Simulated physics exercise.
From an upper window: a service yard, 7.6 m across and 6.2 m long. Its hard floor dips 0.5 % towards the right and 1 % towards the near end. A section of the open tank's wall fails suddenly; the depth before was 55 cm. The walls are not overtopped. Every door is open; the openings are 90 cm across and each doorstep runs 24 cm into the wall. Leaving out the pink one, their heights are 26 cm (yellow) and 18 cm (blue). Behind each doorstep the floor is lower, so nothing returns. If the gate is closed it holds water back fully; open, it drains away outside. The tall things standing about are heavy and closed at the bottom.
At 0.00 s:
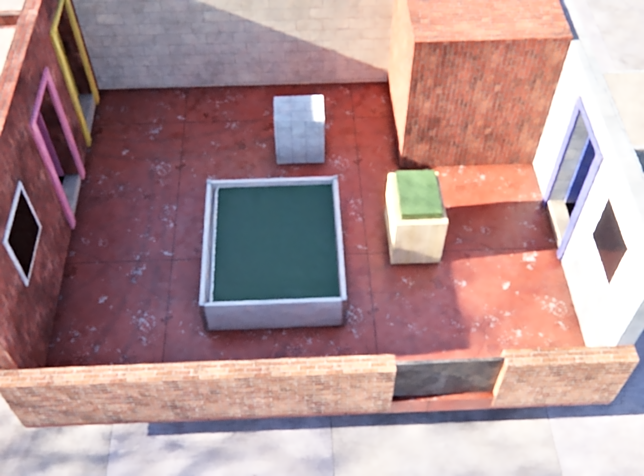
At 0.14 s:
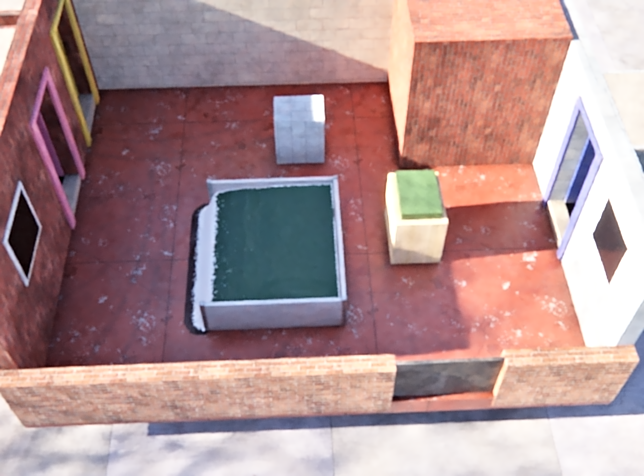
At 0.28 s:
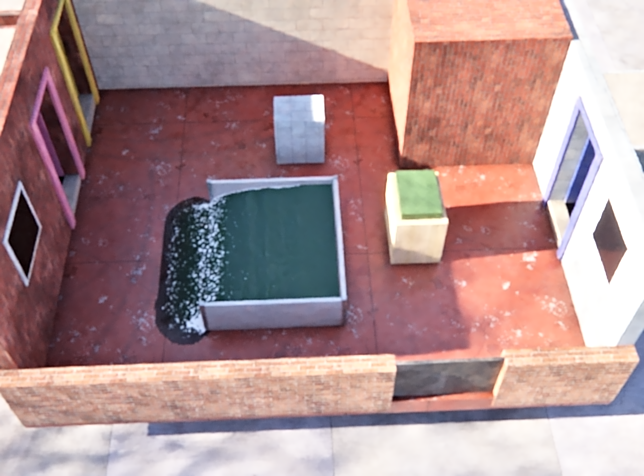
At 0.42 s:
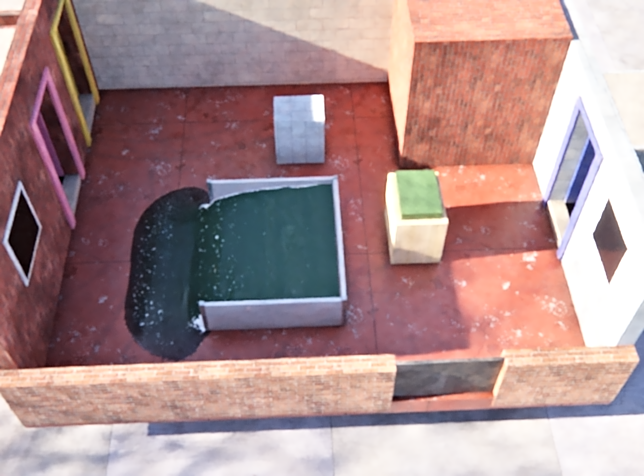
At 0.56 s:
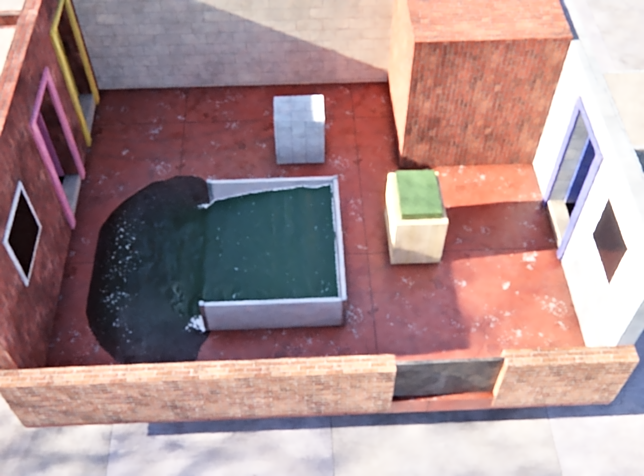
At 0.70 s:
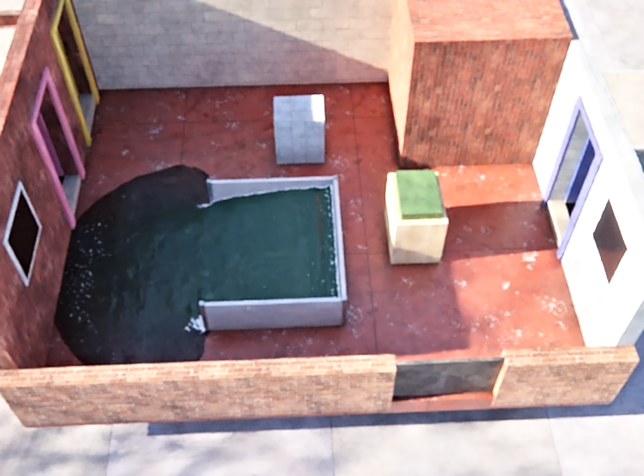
Dark water bursts from the open tank's left side and spreads across the red floor.
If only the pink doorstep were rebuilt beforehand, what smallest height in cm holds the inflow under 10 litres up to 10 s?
At least 19 cm or so.
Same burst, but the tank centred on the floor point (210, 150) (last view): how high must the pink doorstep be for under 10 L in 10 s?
About 32 cm.
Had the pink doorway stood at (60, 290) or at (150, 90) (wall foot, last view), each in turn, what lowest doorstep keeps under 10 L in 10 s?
About 31 and 16 cm.
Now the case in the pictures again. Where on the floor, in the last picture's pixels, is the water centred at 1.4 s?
Near (198, 270).
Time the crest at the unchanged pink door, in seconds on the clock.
At about 2.0 s.
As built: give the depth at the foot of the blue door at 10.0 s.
Roughly 4.5 cm deep.
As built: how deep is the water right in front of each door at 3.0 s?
Depths in cm: Pink 18, yellow 8, blue 0.
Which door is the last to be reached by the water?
It is the blue one.
After 1.4 s water covers 25 % of the floor, deepest (36 cm) near (74, 287); 21 cm at the pink door, 1 litre in over its 15 cm doorstep.
After 3.0 s water covers 35 % of the floor, deepest (31 cm) near (40, 399); 18 cm at the pink door, 30 litres in over its 15 cm doorstep.
After 10.0 s water covers 100 % of the floor, deepest (11 cm) near (390, 212); 5 cm at the pink door, 34 litres in over its 15 cm doorstep.
At the pink door as built, the water arrived by 0.9 s and peaked near 23 cm at 2.0 s.
With a doorstep of 16 cm, 27 litres would have come in within the 10 s; with 21.5 cm, 4 litres. So under 10 litres takes about 19 cm.
